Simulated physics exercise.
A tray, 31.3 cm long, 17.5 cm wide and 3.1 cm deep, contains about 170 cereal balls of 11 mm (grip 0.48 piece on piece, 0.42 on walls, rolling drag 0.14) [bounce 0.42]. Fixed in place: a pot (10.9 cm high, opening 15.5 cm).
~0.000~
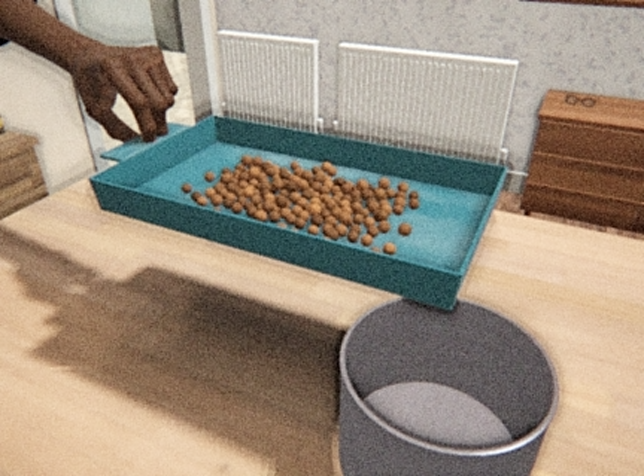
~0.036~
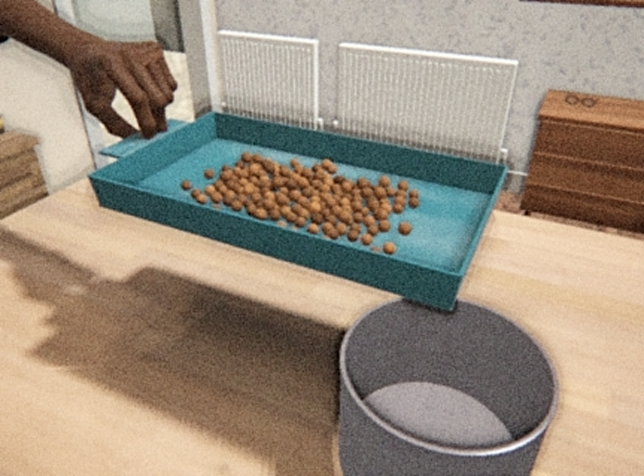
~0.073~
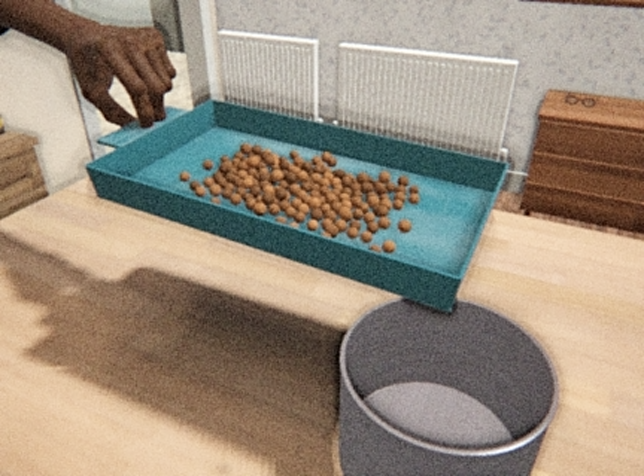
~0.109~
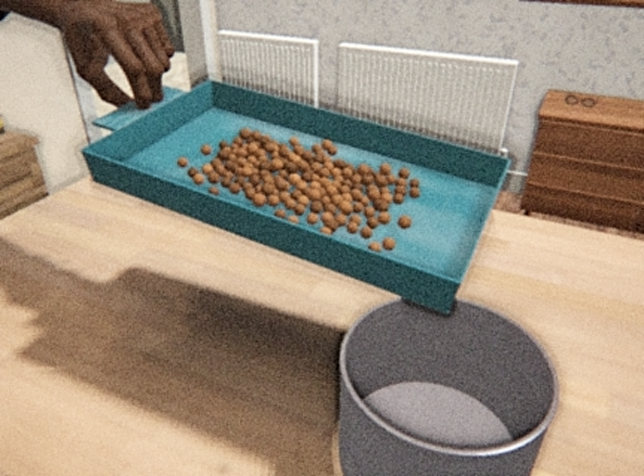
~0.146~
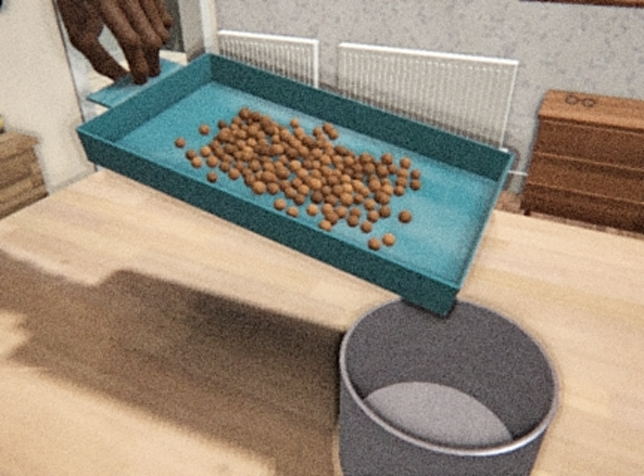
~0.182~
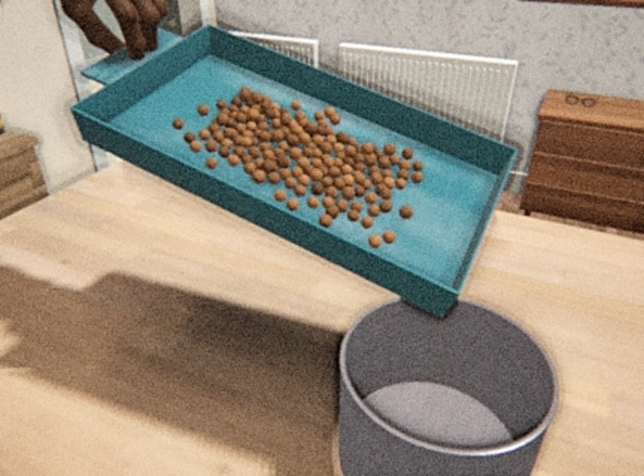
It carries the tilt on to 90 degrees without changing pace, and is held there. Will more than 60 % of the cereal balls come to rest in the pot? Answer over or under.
Share caught, set against 60 %: Over.
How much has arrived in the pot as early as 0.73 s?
Some 35 per cent.
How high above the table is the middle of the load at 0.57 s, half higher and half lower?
About 22 cm.
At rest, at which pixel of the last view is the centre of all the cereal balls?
Around (440, 458).
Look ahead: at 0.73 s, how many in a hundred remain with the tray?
About 55 per cent.
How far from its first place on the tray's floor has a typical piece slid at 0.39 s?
About 4 cm.
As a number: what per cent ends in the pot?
About 85 per cent.
After 0.39 s, tilt 49 degrees; tray 100 %; middle of all pieces on or above the table near (338, 133).
After 0.57 s, tilt 75 degrees; tray 95 %, in the air 5 %; middle of all pieces on or above the table near (410, 222).
Then, at 0.73 s, tilt 90 degrees; pot 35 %, tray 55 %, in the air 10 %; middle of all pieces on or above the table near (449, 324).
After 0.88 s, tilt 90 degrees; pot 65 %, tray 30 %, in the air 10 %; middle of all pieces on or above the table near (454, 392).
At rest (2.0 s), pot 85 %, tray 15 %.
